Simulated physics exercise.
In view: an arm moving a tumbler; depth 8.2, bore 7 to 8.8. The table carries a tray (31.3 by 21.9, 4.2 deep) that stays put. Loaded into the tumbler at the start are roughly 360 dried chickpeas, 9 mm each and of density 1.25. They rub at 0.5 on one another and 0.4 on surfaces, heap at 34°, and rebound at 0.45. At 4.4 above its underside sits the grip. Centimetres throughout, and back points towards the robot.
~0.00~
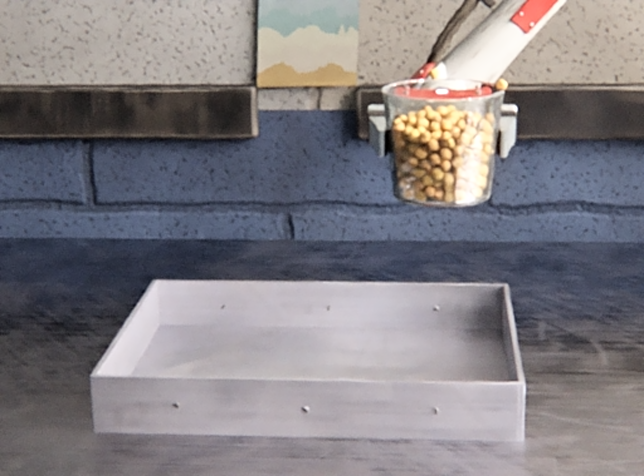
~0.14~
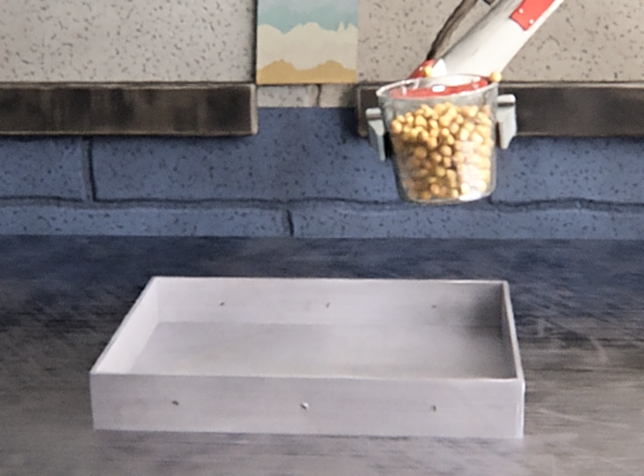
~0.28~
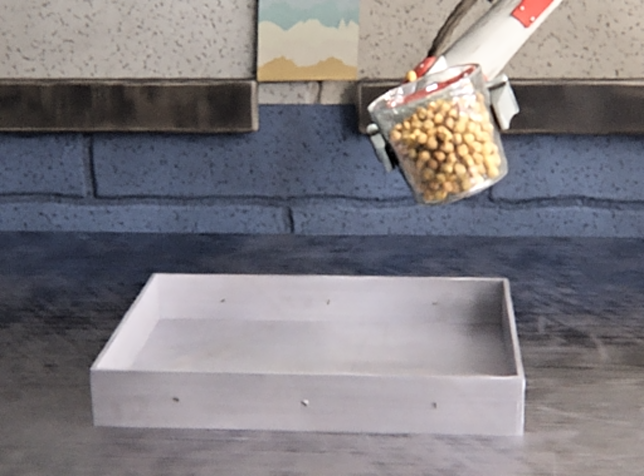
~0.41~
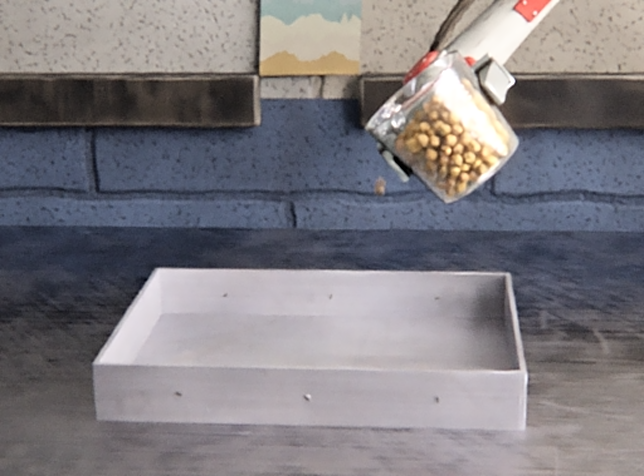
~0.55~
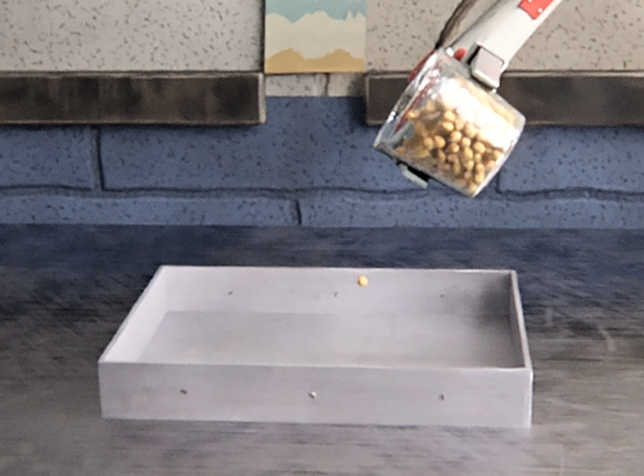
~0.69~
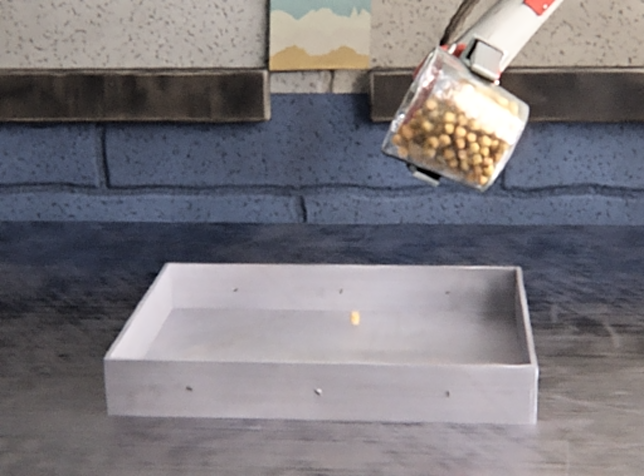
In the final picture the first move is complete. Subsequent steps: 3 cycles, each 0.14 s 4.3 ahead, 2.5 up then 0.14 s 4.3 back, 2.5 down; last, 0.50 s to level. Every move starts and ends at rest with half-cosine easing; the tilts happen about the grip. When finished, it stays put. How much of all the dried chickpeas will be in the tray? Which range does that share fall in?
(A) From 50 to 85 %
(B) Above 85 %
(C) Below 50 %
(A) From 50 to 85 %.
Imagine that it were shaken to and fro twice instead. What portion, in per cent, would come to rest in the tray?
My guess is near 55 per cent.
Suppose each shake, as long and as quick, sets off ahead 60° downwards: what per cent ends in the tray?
Result: Approx. 5 %.
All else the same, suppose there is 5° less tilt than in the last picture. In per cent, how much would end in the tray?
About 55 percent.
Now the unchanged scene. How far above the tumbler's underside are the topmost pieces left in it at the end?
5.5 cm.
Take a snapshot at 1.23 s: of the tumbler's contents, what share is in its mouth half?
Near 70 %.
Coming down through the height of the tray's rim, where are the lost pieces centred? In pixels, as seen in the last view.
Estimated centre around (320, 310) in pixels.
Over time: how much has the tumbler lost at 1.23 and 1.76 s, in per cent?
In turn: 50 %, then 65 %.
After 1.23 s, tilted 62° forward, highest piece 21 above the table; 180 in the tumbler, 124 in the tray, 51 in flight or on a rim.
After 1.76 s, tilted 35° forward, highest piece 21 above the table; 232 in the tray, 123 in the tumbler.
After 2.23 s, level, highest piece 21 above the table; 232 in the tray, 123 in the tumbler.
After 3.28 s, level, highest piece 21 above the table; 232 in the tray, 123 in the tumbler.
In the end, 232 in the tray, 123 in the tumbler. That is 65 % in the tray.
